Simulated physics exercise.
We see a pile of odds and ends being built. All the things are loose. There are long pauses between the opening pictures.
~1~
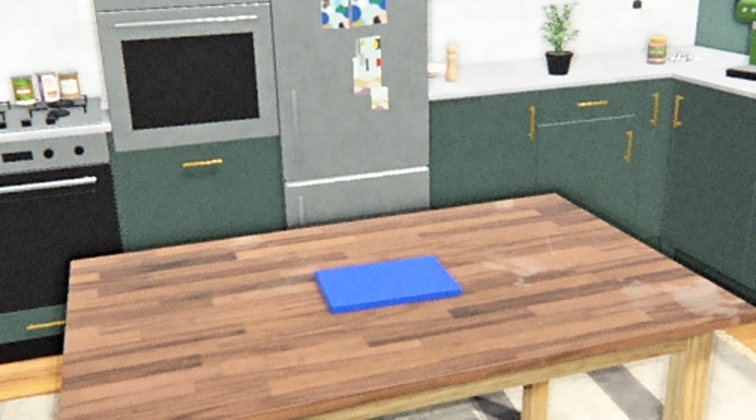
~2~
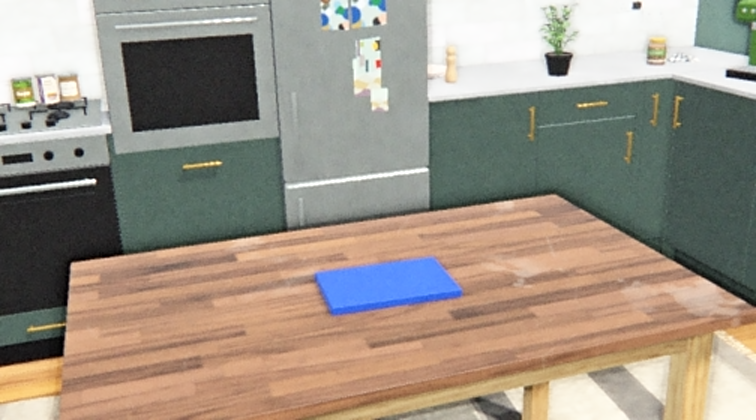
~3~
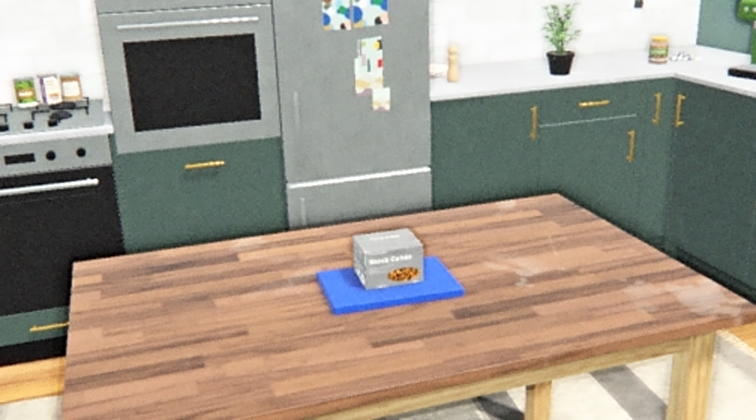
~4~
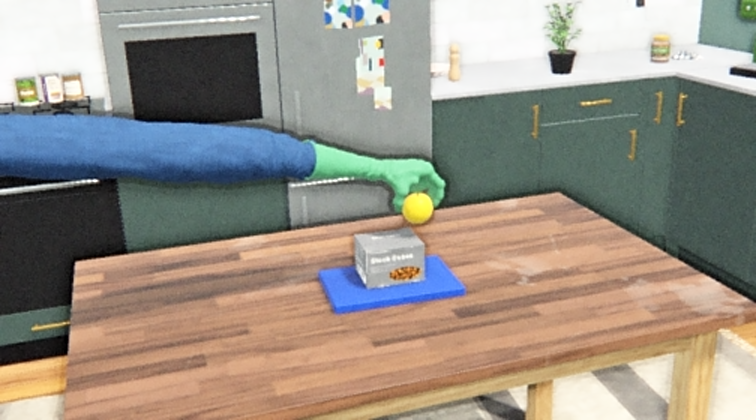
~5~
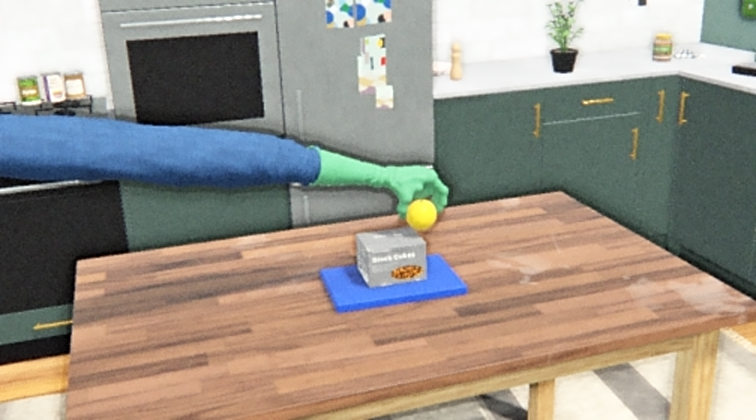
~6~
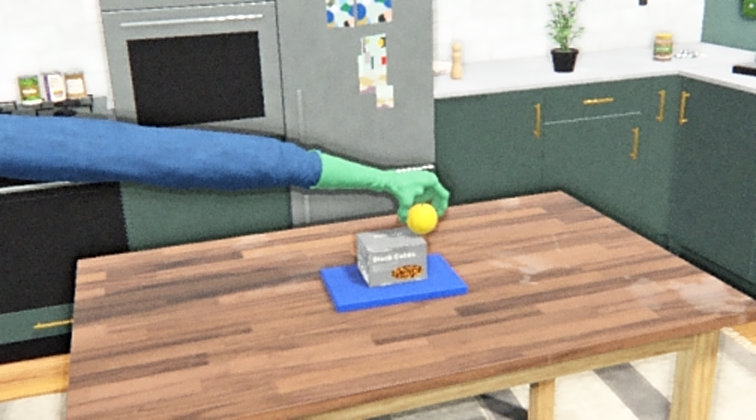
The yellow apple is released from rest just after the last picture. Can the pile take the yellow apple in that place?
The pile comes apart.
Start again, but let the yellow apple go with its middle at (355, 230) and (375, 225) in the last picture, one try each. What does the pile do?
In the first case it gives way; in the second case it keeps its balance.
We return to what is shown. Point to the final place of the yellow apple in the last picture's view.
At about (443, 252).
Then, 0.40 s later than the last frame, yellow apple moved a little near (430, 223).
Then, 0.50 s later than the last frame, yellow apple now fallen.
Then, 0.60 s later than the last frame, nothing new.
When it is over, fallen, yellow apple; the other 2 as before. End places, in pixels of the last picture, yellow apple near (443, 252). The pile gives way.
